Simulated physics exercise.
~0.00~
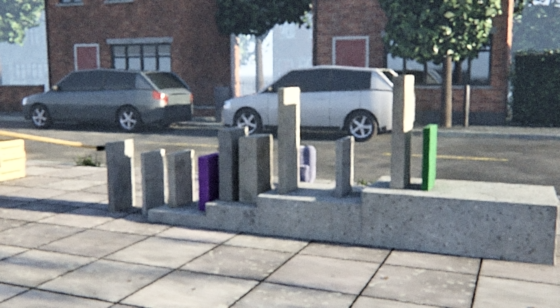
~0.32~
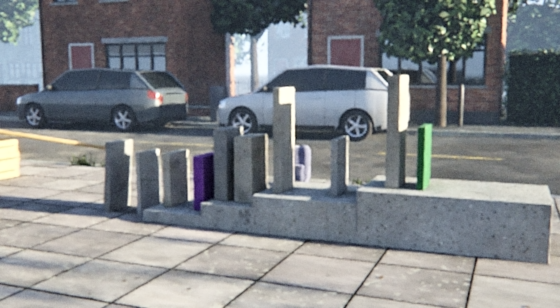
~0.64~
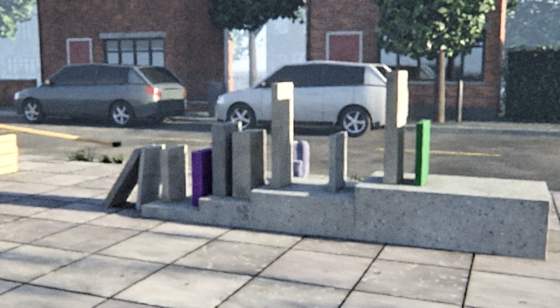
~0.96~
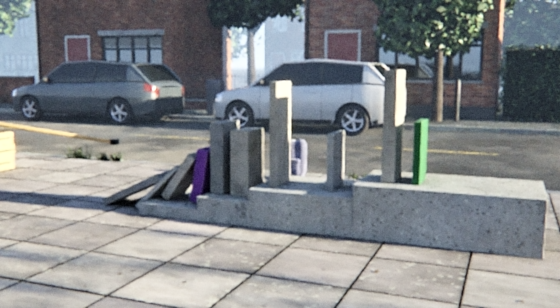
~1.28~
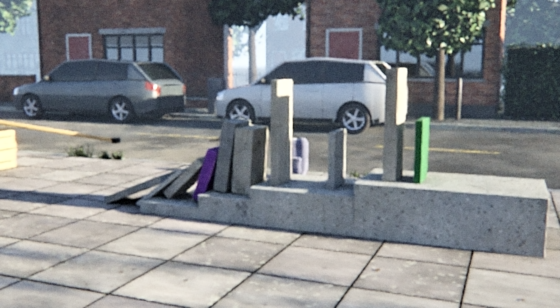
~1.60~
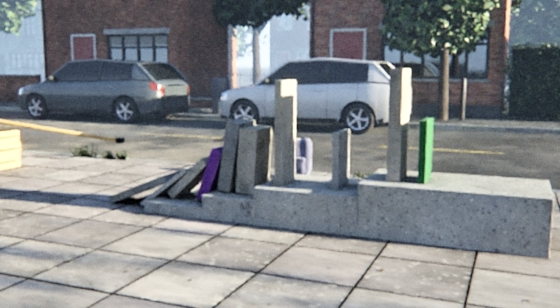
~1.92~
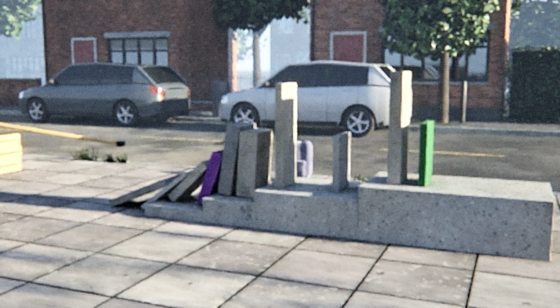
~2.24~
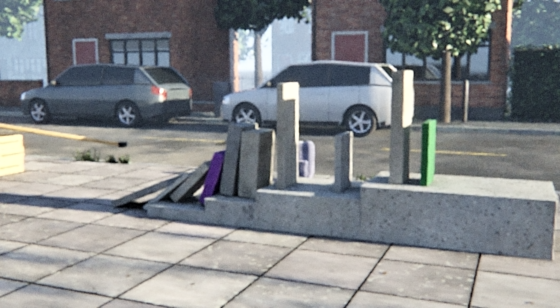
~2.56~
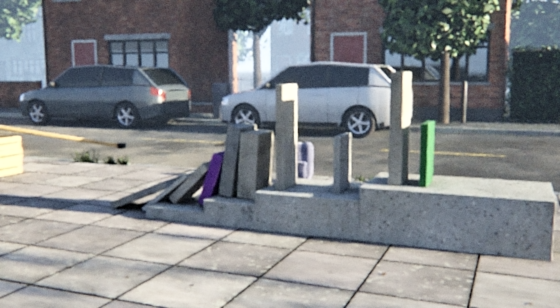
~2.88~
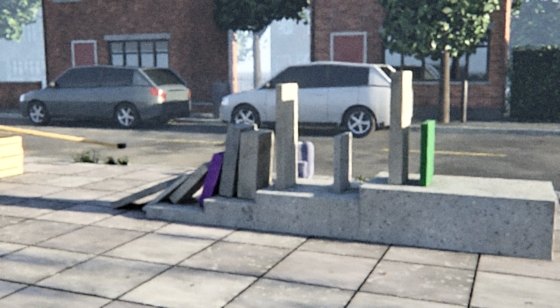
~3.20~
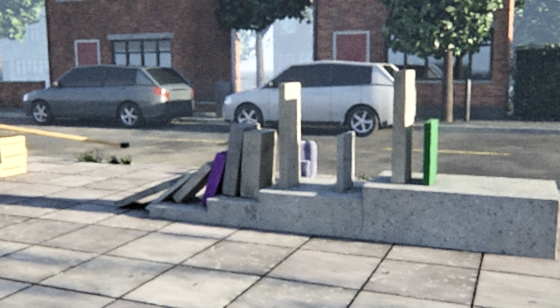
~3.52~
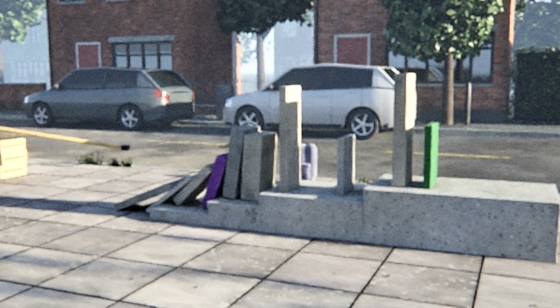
Roadside pavement with grey slabs on low steps, the leftmost toppling rightward, the purple one leaning, the green one staying upright.
